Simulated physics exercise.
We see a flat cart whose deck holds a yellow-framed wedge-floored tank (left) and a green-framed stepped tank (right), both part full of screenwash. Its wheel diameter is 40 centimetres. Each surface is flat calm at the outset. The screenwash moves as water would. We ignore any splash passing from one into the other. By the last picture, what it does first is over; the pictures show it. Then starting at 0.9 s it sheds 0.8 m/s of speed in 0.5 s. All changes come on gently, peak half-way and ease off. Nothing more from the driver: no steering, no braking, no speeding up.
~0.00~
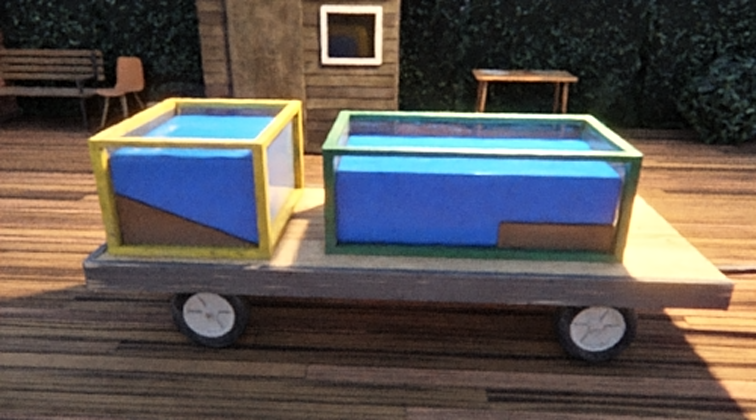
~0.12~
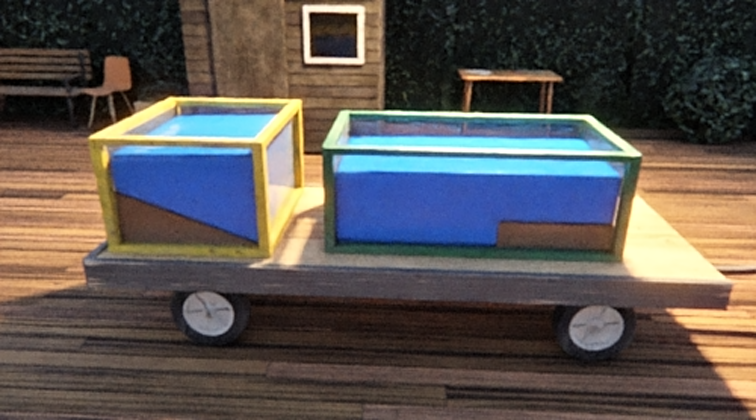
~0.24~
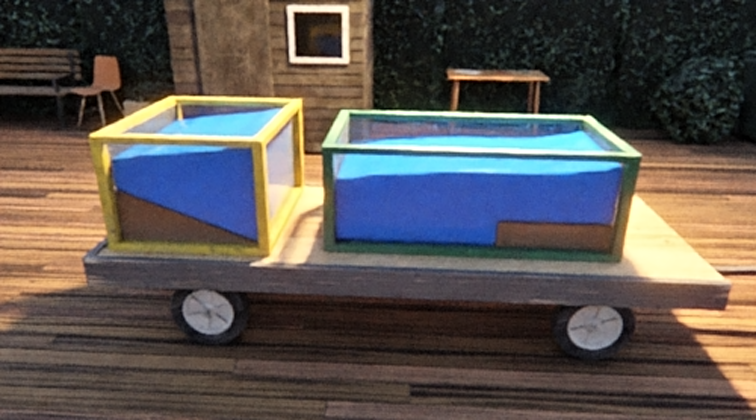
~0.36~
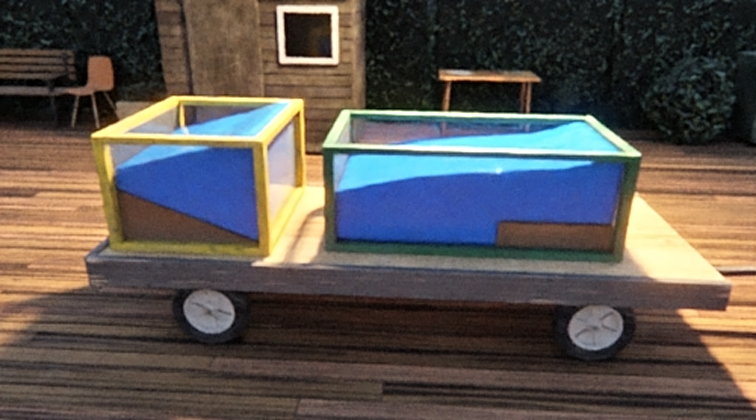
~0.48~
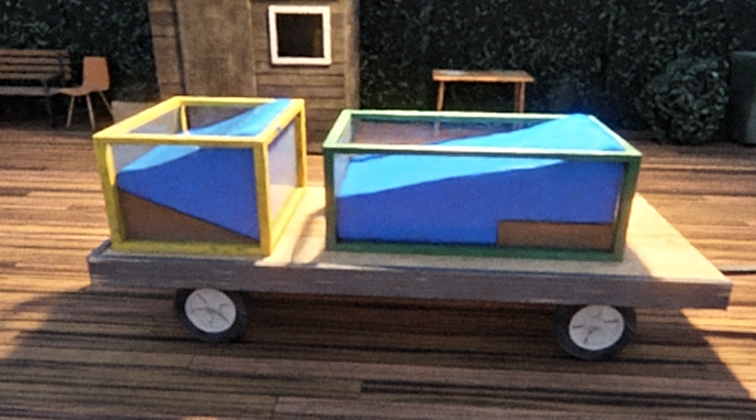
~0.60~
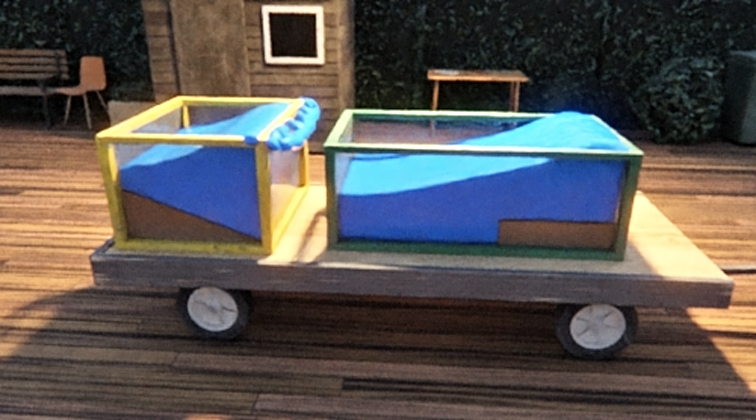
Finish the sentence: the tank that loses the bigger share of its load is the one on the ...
Left.
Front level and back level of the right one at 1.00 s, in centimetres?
The front stands at 44 cm and the back at 34 cm.
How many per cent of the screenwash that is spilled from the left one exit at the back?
20%.
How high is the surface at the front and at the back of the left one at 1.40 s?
Some 62 cm in front and some 34 cm behind.
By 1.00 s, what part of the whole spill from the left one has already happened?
Close to 20 in a hundred.
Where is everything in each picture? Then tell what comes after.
The first picture shows left tank, front level (244, 152), back level (130, 150); right tank, front level (603, 172), back level (352, 165); the front is on the right, levels are read along the near walls.
The second picture shows left tank, front level (244, 151), back level (130, 148); right tank, front level (602, 172), back level (352, 164).
The third picture shows left tank, back level (132, 154); right tank, front level (603, 164), back level (351, 174).
The fourth picture shows left tank, front level (244, 133), back level (135, 162); right tank, back level (352, 181).
The fifth picture shows left tank, front level (244, 129), back level (137, 164); right tank, front level (607, 137), back level (353, 190).
The sixth picture shows left tank, front level (246, 136), back level (139, 162); right tank, front level (609, 132), back level (354, 189).
After 1.00 s the left one has lost 1 per cent, over the front (front 38 cm, back 56 cm); the right one has lost 1 per cent, over the front (front 44 cm, back 34 cm).
After 1.40 s the left one has lost 1 per cent, over the front (front 62 cm, back 33 cm); the right one has lost 1 per cent, over the front (front 40 cm, back 34 cm).
After 1.90 s the left one has lost 4 per cent, over the front, a little elsewhere (front 36 cm, back 58 cm); the right one has lost 1 per cent, over the front (front 39 cm, back 34 cm).
After 4.39 s the left one has lost 6 per cent, over the front and the back, a little elsewhere; the right one has lost 1 per cent, over the front.
